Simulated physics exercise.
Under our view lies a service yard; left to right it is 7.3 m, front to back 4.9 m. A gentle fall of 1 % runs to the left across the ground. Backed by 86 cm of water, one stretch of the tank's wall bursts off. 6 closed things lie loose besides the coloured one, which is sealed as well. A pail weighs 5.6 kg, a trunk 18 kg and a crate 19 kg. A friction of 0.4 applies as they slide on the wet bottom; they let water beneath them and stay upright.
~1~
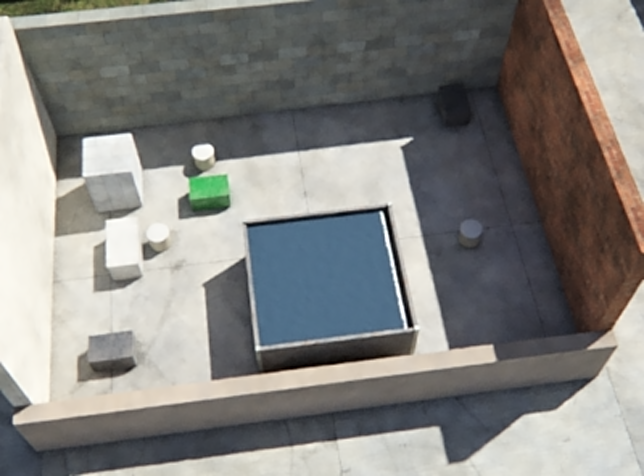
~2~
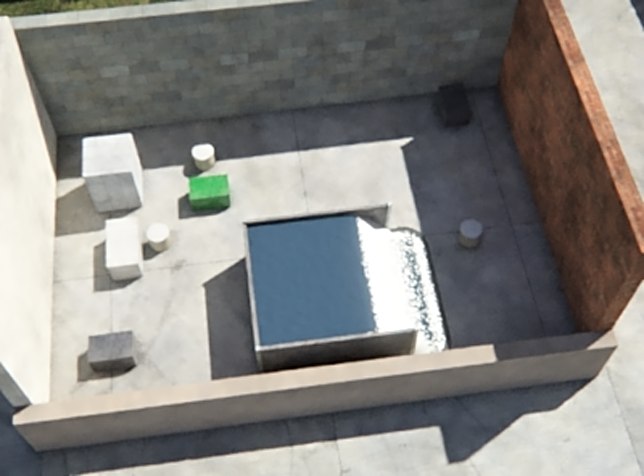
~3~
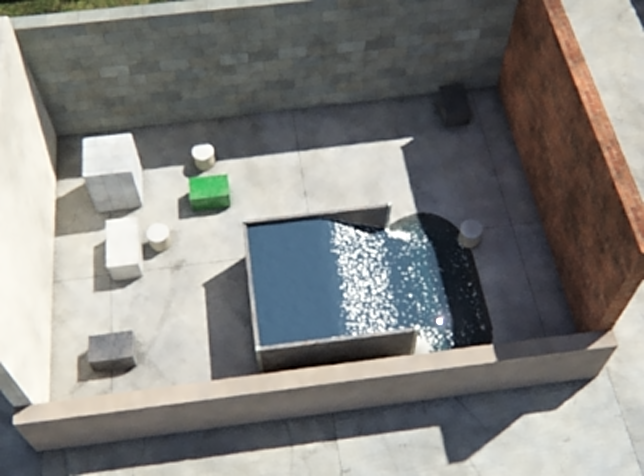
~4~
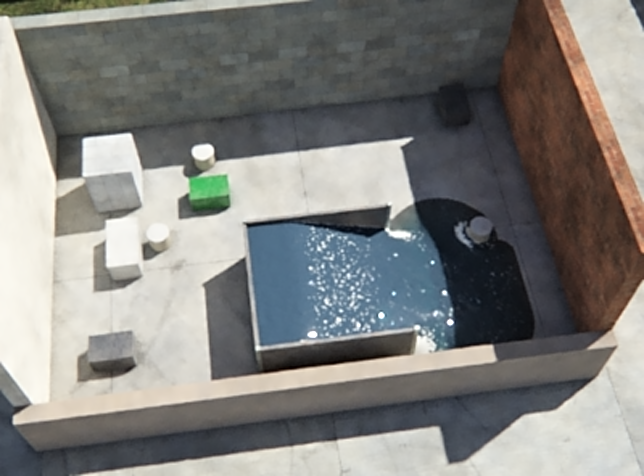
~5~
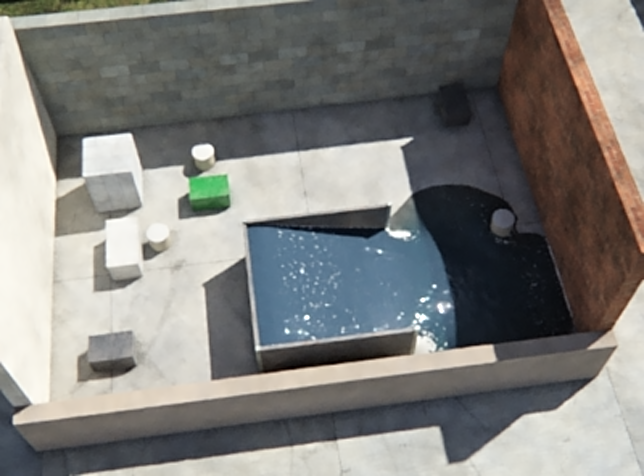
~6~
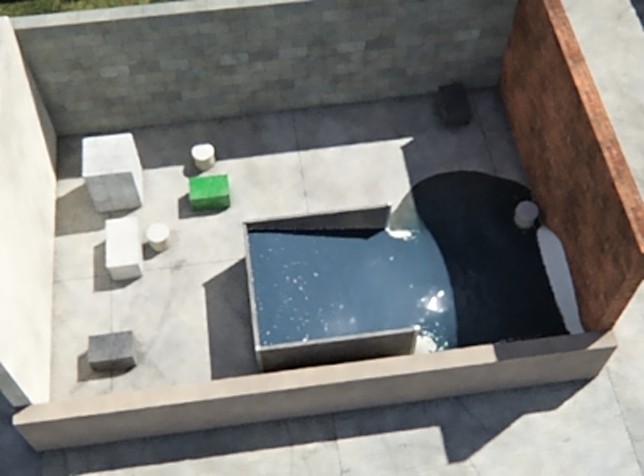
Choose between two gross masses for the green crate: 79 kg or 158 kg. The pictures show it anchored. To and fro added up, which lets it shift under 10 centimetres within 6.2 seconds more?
Of the two, the smaller does it already.
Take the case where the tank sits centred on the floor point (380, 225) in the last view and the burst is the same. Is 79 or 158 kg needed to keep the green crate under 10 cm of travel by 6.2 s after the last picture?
Result, then: Lighter one suffices.
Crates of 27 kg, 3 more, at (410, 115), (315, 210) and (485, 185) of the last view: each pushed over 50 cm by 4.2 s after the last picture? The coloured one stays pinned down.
In the given order, I'd say greater, smaller, greater.
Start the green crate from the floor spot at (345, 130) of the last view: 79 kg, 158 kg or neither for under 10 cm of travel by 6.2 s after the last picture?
Going by the scene, only the heavier one works.
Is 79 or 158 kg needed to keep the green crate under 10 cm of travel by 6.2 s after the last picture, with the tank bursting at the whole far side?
Result: Greater mass required.
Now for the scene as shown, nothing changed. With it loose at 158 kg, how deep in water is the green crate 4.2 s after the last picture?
7 cm, roughly.
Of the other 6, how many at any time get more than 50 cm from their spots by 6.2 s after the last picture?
Answer: 5.
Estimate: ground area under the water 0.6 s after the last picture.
Close to 13 m2, I'd say.
Then, 0.6 s after the last picture the green crate would be 0 cm from its start with 79 kg and 0 cm from its start with 158 kg; 0 cm of water round it then.
Then, 2.3 s after the last picture the green crate would be 0 cm from its start with 79 kg and 0 cm from its start with 158 kg; 0 cm of water round it then.
Then, 4.2 s after the last picture the green crate would be 0 cm from its start with 79 kg and 0 cm from its start with 158 kg; 7 cm of water round it then.
Then, 6.2 s after the last picture the green crate would be 0 cm from its start with 79 kg and 0 cm from its start with 158 kg; 8 cm of water round it then.
